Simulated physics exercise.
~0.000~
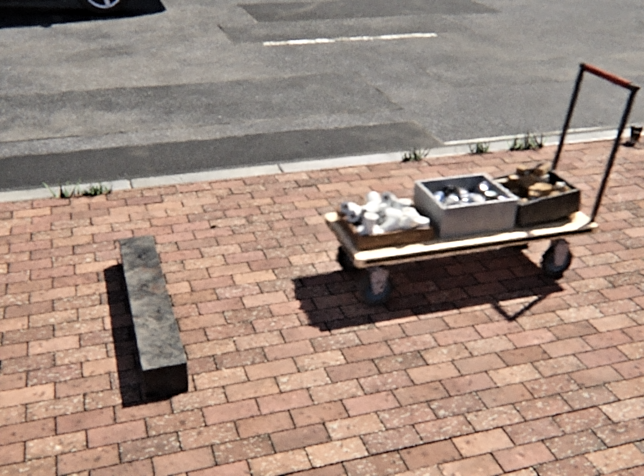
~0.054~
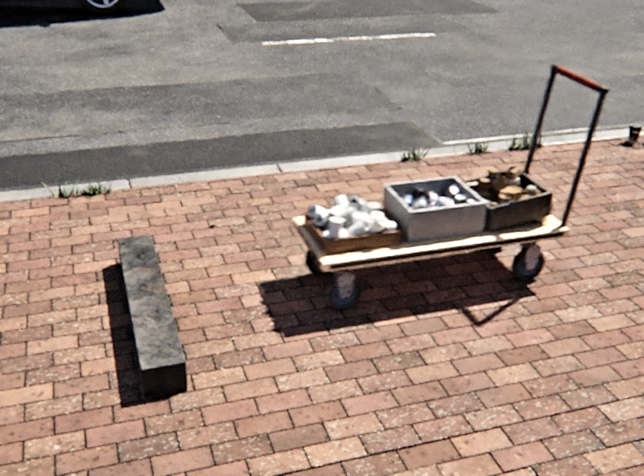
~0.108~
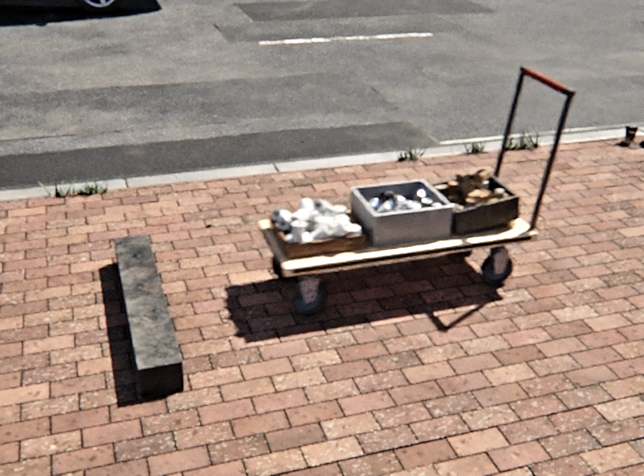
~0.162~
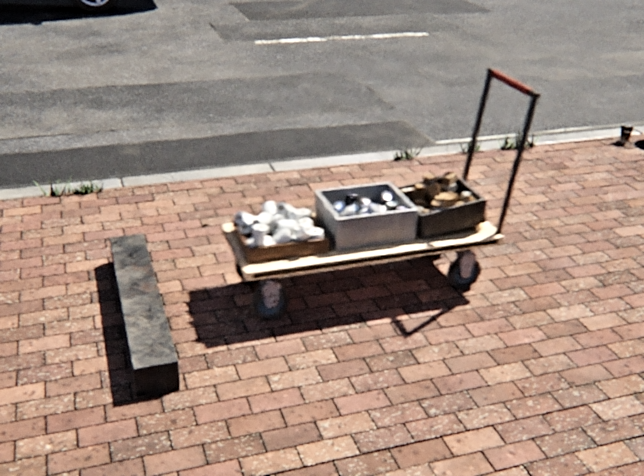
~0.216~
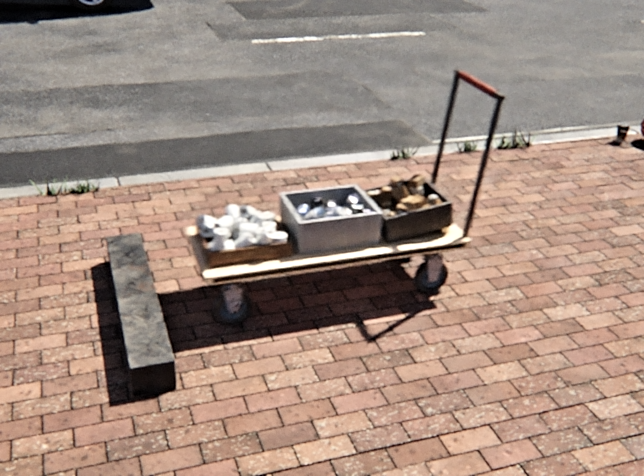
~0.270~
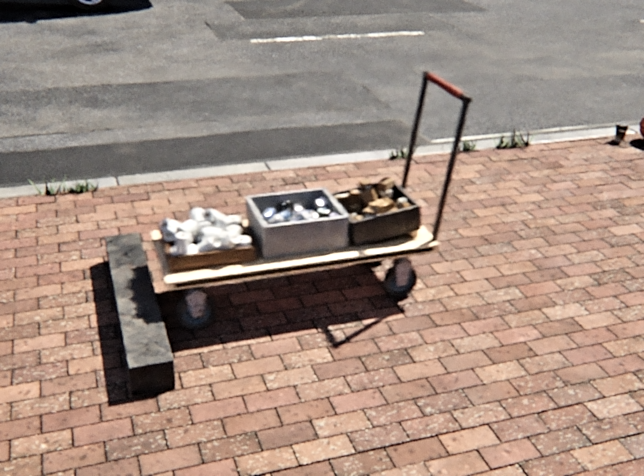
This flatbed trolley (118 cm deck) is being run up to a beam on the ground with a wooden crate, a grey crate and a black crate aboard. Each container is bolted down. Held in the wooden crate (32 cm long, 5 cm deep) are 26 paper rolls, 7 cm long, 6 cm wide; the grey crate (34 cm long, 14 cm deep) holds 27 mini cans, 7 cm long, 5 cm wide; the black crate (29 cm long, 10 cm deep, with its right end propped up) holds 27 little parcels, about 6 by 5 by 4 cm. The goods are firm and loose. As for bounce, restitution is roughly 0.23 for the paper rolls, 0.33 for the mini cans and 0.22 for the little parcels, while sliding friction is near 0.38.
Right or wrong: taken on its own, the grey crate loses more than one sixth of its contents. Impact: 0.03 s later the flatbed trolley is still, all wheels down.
Wrong.
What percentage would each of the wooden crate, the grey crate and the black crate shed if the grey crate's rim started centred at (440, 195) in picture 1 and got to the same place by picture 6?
Result - wooden crate: 30 per cent; grey crate: 0 per cent; black crate: 0 per cent.
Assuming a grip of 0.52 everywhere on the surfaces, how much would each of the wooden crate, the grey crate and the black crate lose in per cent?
You'd see wooden crate shed 50 percent, grey crate shed 10 percent, and black crate shed 10 percent.
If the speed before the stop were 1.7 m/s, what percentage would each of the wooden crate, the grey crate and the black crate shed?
Wooden crate 30 %, grey crate 0 %, black crate 10 %.
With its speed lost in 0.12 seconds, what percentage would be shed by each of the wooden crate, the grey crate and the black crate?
With that change, wooden crate 40 per cent, grey crate 0 per cent, black crate 10 per cent.
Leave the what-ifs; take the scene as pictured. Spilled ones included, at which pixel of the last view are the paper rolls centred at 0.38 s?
(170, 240).
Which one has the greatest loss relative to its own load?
Answer: The wooden crate.
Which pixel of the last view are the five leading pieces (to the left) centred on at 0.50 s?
Their centre is around (60, 259).
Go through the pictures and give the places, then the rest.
In the first picture (we follow the rim corner now nearest the camera; the camera pans a little), grey crate at (446, 207); black crate at (523, 204); 81 cm still to roll; nothing out yet.
Grey crate at (413, 211); black crate at (492, 208); 66 cm still to roll, in the second picture.
Grey crate at (378, 215); black crate at (459, 211); 51 cm still to roll, in the third picture.
Grey crate at (340, 218); black crate at (424, 215); 36 cm still to roll, in the fourth picture.
Grey crate at (303, 222); black crate at (389, 218); 22 cm still to roll, in the fifth picture.
Grey crate at (267, 226); black crate at (355, 222); 7 cm still to roll; nothing out yet, in the sixth picture.
After 0.28 s, impact.
After 0.38 s, 6 of 26 out of the wooden crate, 0 of 27 out of the grey crate and 1 of 27 out of the black crate.
After 0.50 s, 8 of 26 out of the wooden crate, 0 of 27 out of the grey crate and 4 of 27 out of the black crate.
After 0.73 s, 10 of 26 out of the wooden crate, 0 of 27 out of the grey crate and 4 of 27 out of the black crate.
Outcome (at 1.23 s), 10 of 26 out of the wooden crate, 0 of 27 out of the grey crate and 4 of 27 out of the black crate. Asked share, 0 of 27, 0 per cent.
